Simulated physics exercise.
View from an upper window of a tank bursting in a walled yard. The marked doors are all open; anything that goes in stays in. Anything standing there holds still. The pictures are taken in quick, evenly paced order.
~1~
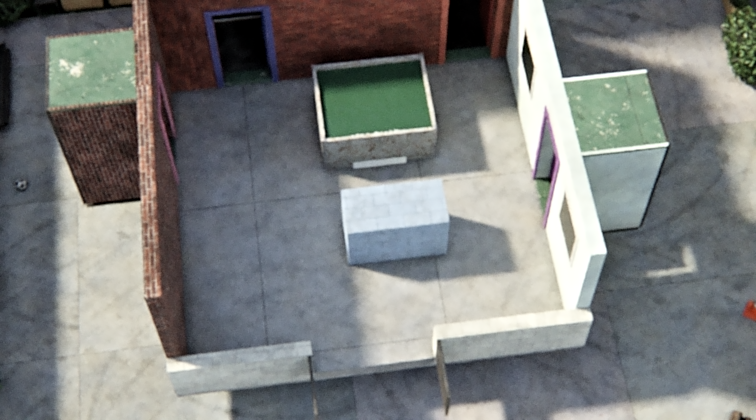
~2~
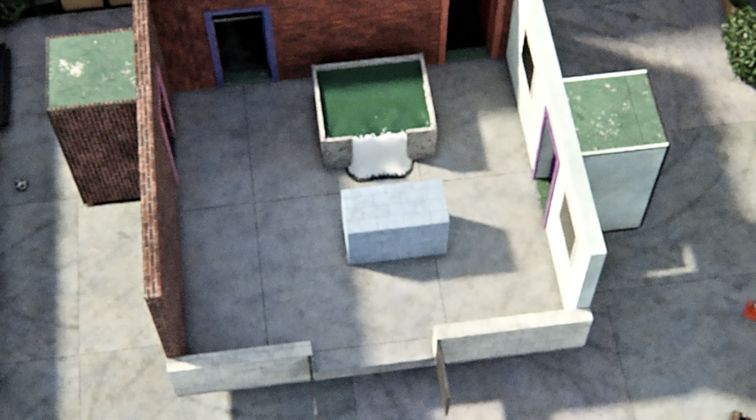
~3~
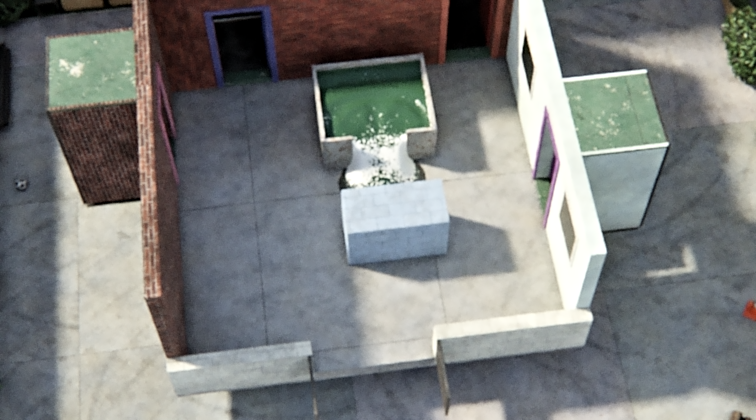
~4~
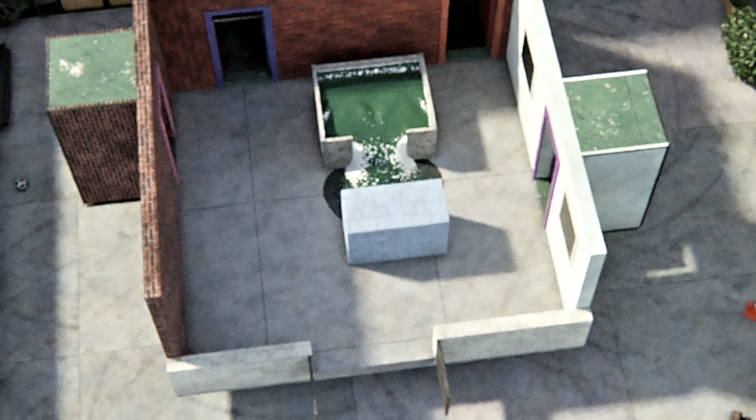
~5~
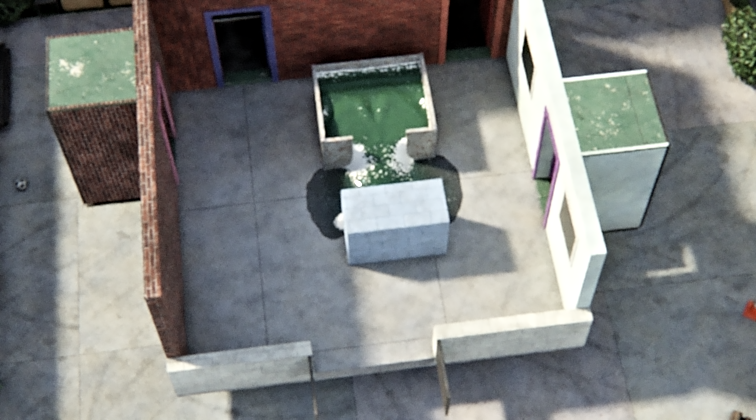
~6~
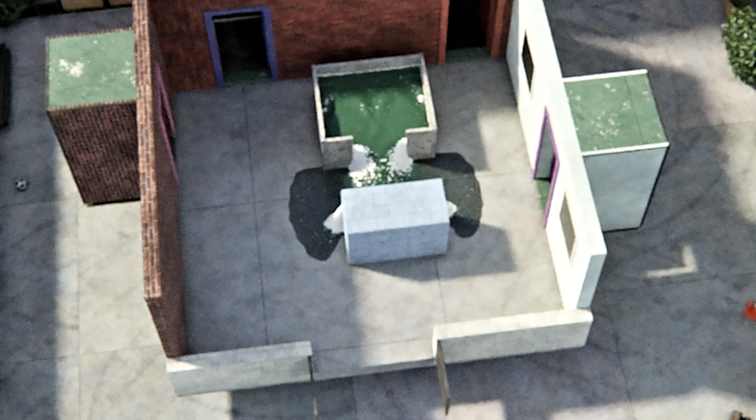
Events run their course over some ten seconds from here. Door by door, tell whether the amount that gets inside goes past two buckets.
In the end purple door: Too much gets in there; blue door: Not too much gets in there; red door: Too much gets in there; pink door: Too much gets in there.
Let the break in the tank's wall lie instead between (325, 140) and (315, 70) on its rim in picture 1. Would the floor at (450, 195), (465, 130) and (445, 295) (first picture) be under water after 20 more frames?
So: Spared, then spared, then spared.
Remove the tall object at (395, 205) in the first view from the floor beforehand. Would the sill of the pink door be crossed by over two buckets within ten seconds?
Pink door remains within the limit.
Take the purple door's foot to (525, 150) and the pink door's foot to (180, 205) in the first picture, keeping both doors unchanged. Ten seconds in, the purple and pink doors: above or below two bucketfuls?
In short: The purple door is over; the pink door floods.
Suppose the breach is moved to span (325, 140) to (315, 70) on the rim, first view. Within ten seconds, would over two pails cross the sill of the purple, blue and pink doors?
Result: Purple keeps within bounds, blue gets too much, pink gets too much.
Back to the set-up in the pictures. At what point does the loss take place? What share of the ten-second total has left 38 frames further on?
Around 70 %.
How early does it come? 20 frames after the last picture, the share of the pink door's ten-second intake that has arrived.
Roughly 35 percent.
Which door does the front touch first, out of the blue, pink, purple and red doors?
Go with the door marked purple.
A moment on, water covers 30 % of the floor; the purple door under two buckets in, the blue door not reached, the red door not reached, the pink door not reached.
Next, water covers 55 % of the floor; the purple door far over two buckets in, the blue door not reached, the red door not reached, the pink door wet at the sill, nothing in.
Then, water covers 65 % of the floor; the purple door far over two buckets in, the blue door wet at the sill, nothing in, the red door under two buckets in, the pink door over two buckets in.
Later, water covers 95 % of the floor; the purple door far over two buckets in, the blue door wet at the sill, nothing in, the red door over two buckets in, the pink door over two buckets in.
In the end, water covers 95 % of the floor; the purple door far over two buckets in, the blue door wet at the sill, nothing in, the red door far over two buckets in, the pink door over two buckets in.
